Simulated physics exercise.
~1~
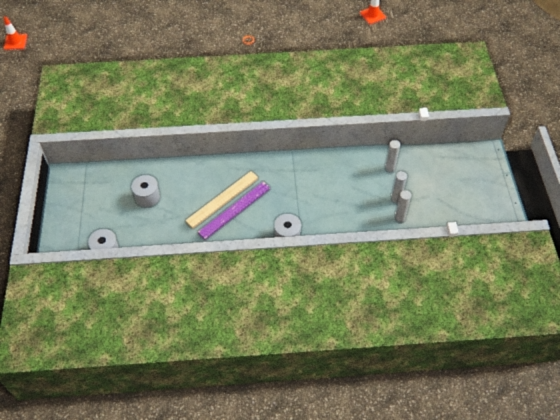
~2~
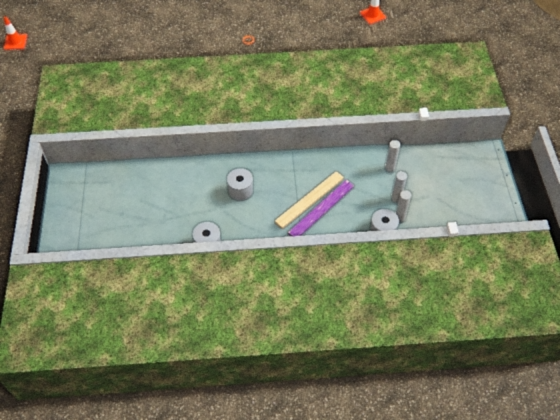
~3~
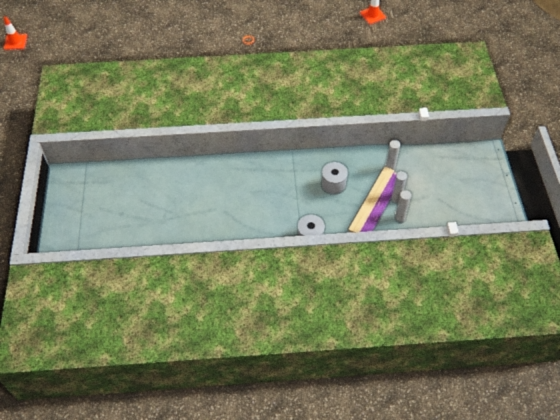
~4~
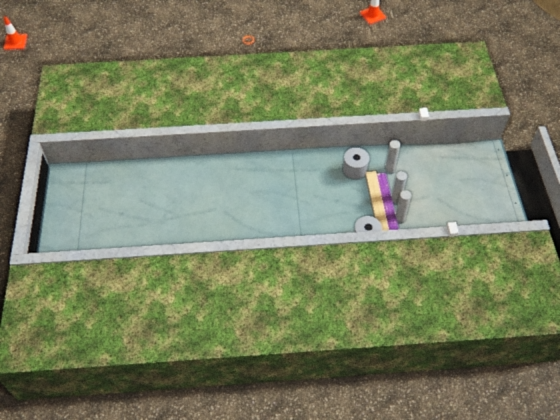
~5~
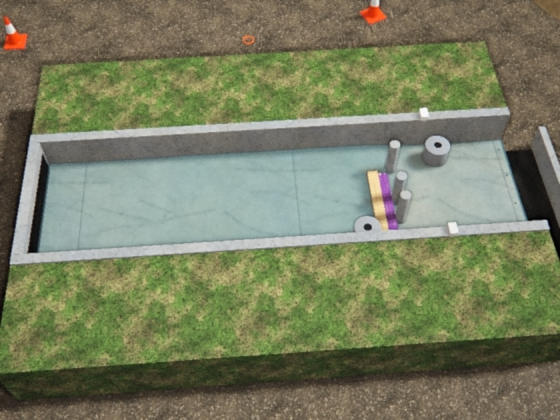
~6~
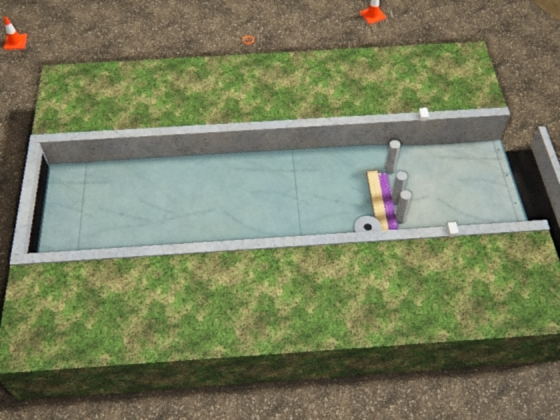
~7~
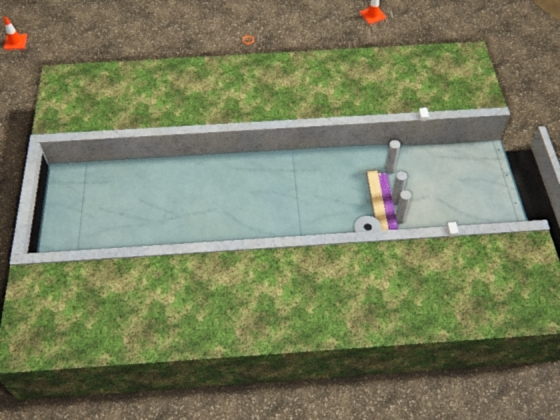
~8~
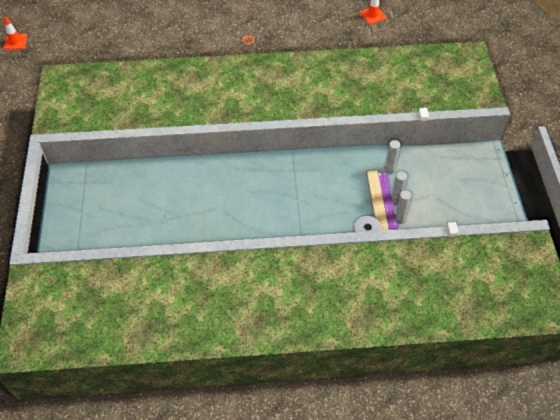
The clip opens on a walled water channel between grassy banks, with three round grey tubs and two planks, one tan and one purple, floating near its left and middle. Everything drifts right toward three upright posts. The lower right tub slips out of sight as the planks swing against the posts. The planks then turn steeper and lodge there, while another tub settles beside their lower end. The last tub passes above the posts, continues right and disappears. At the end, the planks and one tub sit still, the purple plank short of the white marks.
